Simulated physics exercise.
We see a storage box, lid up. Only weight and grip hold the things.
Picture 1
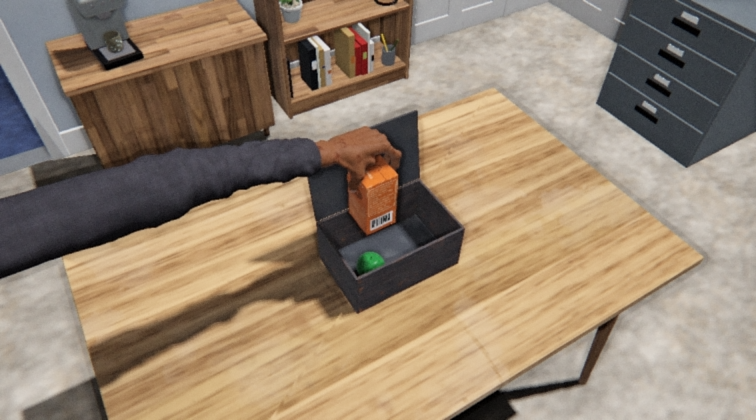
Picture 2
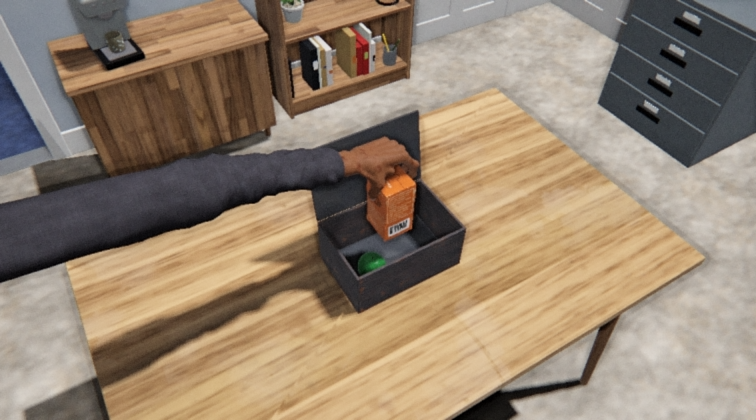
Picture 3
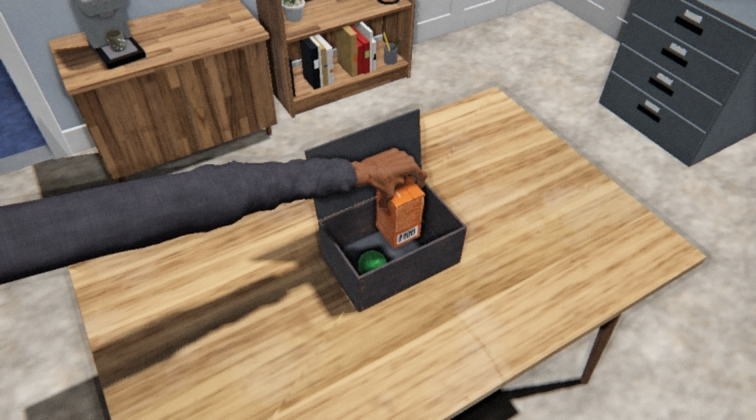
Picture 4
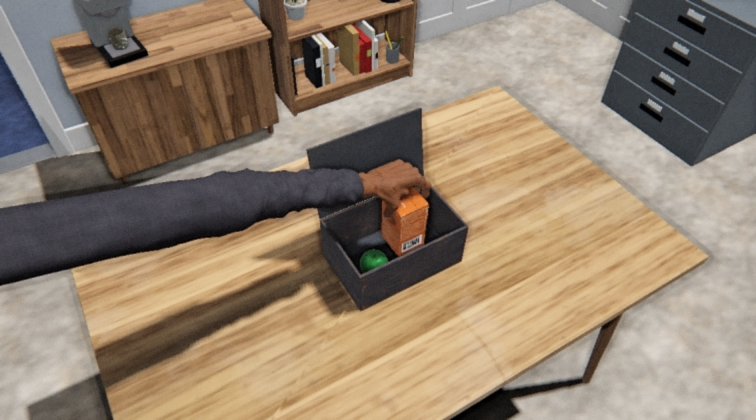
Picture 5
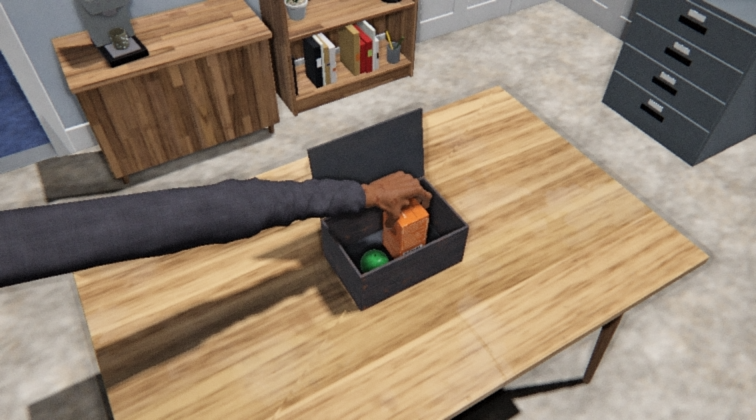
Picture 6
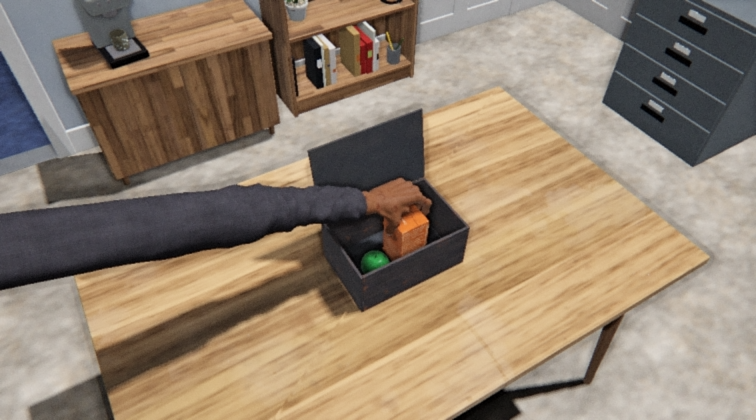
On a wooden table, a hand lowers an orange carton into an open dark storage box.
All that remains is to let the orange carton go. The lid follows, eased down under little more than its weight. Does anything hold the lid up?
In the end the lid is held up.
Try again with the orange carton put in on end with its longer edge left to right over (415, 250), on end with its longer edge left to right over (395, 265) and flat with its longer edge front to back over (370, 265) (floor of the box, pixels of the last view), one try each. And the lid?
First, it stays ajar; second, it closes; third, it is held up.
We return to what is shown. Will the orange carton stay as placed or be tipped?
It keeps its pose.
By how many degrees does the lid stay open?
About 16°.
Then, 1.30 s after the last picture, lid 78° above the rim.
Then, 1.80 s after the last picture, lid 44° above the rim.
At rest, lid 17° above the rim; both in place. Seen from the same camera at the end, orange carton near (405, 236).
